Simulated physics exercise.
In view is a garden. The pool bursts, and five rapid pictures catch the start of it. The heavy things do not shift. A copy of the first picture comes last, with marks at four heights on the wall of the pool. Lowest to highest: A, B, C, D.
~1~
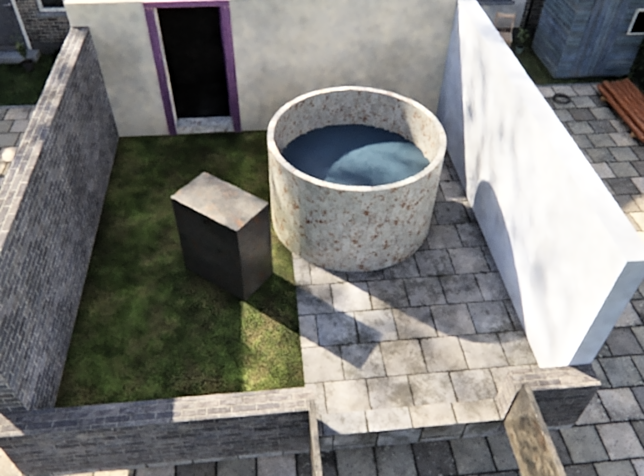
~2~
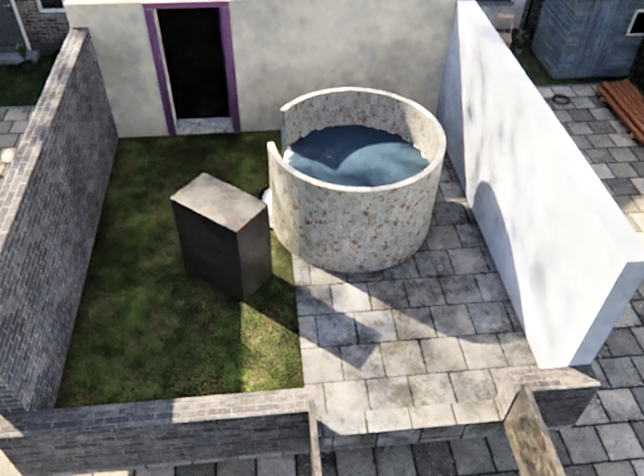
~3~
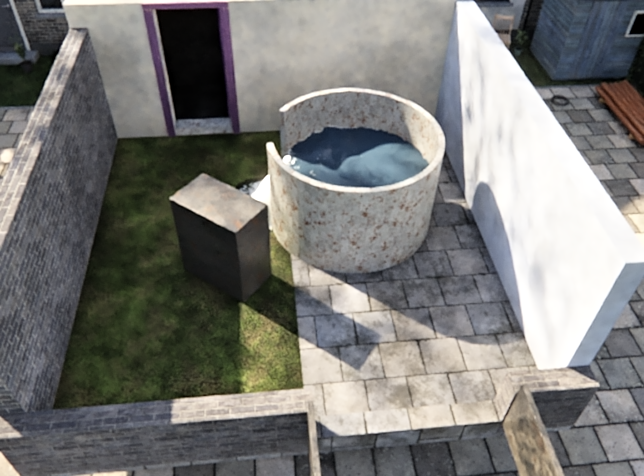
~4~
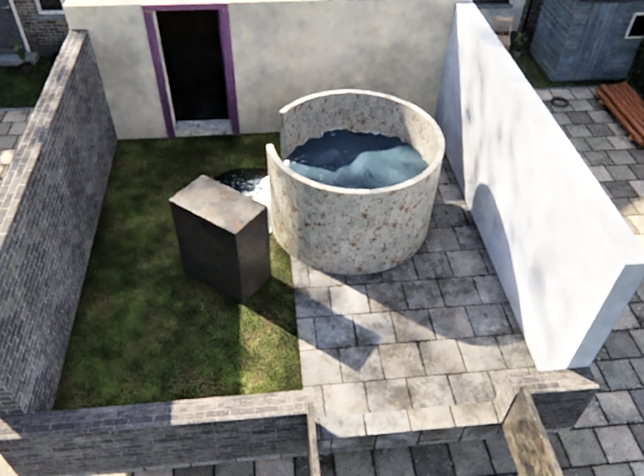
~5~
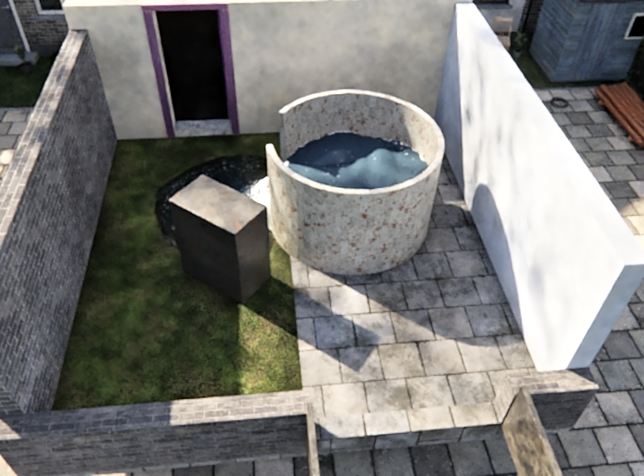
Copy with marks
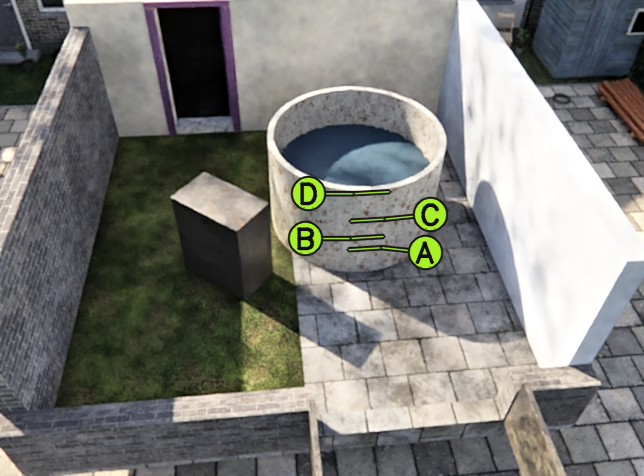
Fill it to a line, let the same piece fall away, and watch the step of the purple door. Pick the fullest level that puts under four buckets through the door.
B.
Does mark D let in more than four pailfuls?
Yes.
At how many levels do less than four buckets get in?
Two of the four.
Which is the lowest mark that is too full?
It is C.
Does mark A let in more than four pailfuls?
No, that is safe.
On the marked copy, A at (365, 248); B at (366, 237); C at (368, 220); D at (371, 192); from the bottom up A, B, C, D.
Choosing A, nothing gets over.
Choosing B, a splash gets over, under a bucket.
Choosing C, about 9 bucketfuls get in.
Choosing D, dozens of bucketfuls pour in.
